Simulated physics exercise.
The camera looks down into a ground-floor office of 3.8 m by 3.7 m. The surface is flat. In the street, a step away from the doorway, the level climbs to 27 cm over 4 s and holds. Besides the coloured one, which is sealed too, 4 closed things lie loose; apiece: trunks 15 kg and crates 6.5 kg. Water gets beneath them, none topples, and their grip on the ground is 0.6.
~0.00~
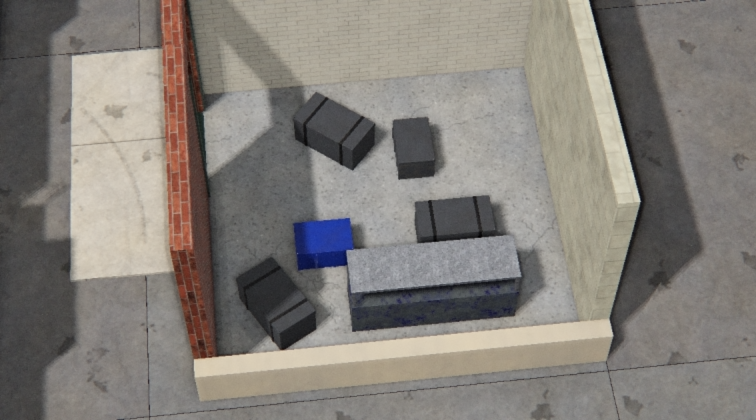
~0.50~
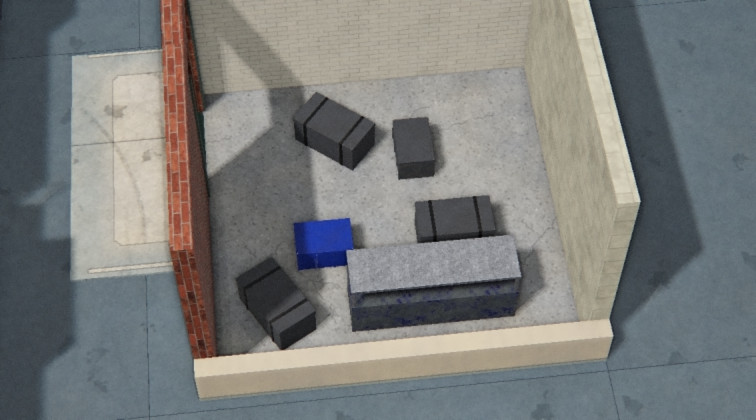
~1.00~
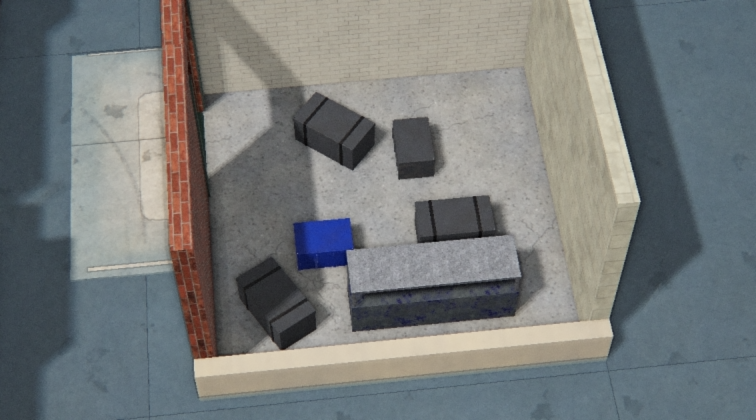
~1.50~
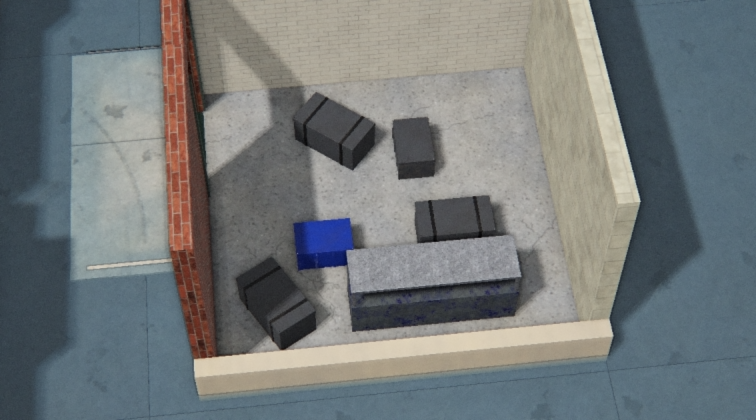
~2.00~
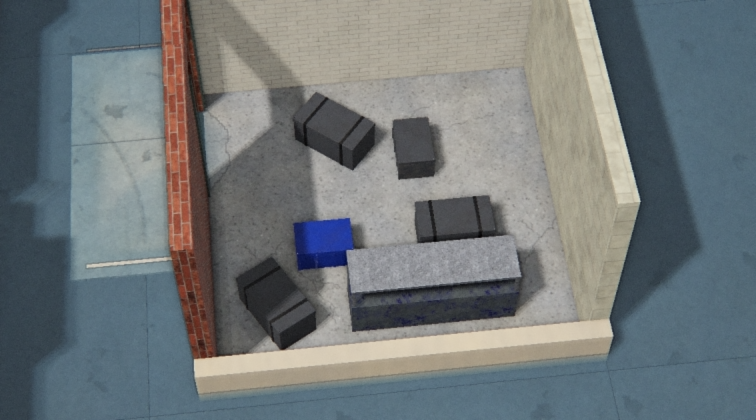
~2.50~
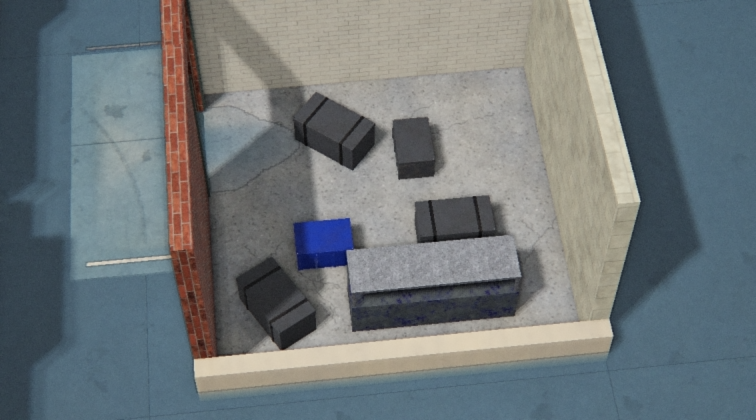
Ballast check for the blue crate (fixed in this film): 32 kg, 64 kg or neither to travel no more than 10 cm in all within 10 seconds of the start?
For it, the smaller load will do.
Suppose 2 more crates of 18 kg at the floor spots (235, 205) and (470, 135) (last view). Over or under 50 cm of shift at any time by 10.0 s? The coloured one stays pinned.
In turn: Short of it, over.
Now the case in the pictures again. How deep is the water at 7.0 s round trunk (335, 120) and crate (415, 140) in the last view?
About 15 and 17 cm.
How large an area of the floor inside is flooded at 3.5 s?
Roughly 3.5 m2.
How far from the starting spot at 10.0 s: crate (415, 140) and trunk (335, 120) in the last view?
In that order: 140 cm, 140 cm.
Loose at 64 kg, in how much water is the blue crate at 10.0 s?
About 9 cm.
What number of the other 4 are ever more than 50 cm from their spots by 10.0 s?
2 of them.
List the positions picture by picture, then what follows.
The blue crate at (323, 236) rests on the ground; 0.0 m2 under water; 0 of 5 have shifted, in the first picture.
The blue crate at (323, 236) rests on the ground; water covers 0.0 m2; 0 of 5 have shifted, in the second picture.
The blue crate at (323, 236), on the bottom; water covers 0.0 m2; 0 of 5 have shifted, in the third picture.
The blue crate at (323, 236), on the bottom; water covers 0.0 m2; 0 of 5 have shifted, in the fourth picture.
The blue crate at (323, 236) rests on the ground; water covers 0.2 m2; 0 of 5 have shifted, in the fifth picture.
The blue crate at (323, 236) rests on the ground; water covers 0.8 m2; 0 of 5 have shifted, in the sixth picture.
After 3.5 s the blue crate would be 0 cm from its start with 32 kg and 0 cm from its start with 64 kg; 0 cm of water round it then.
After 4.5 s the blue crate would be 0 cm from its start with 32 kg and 0 cm from its start with 64 kg; 2 cm of water round it then.
After 7.0 s the blue crate would be 0 cm from its start with 32 kg and 0 cm from its start with 64 kg; 5 cm of water round it then.
After 10.0 s the blue crate would be 0 cm from its start with 32 kg and 0 cm from its start with 64 kg; 9 cm of water round it then.
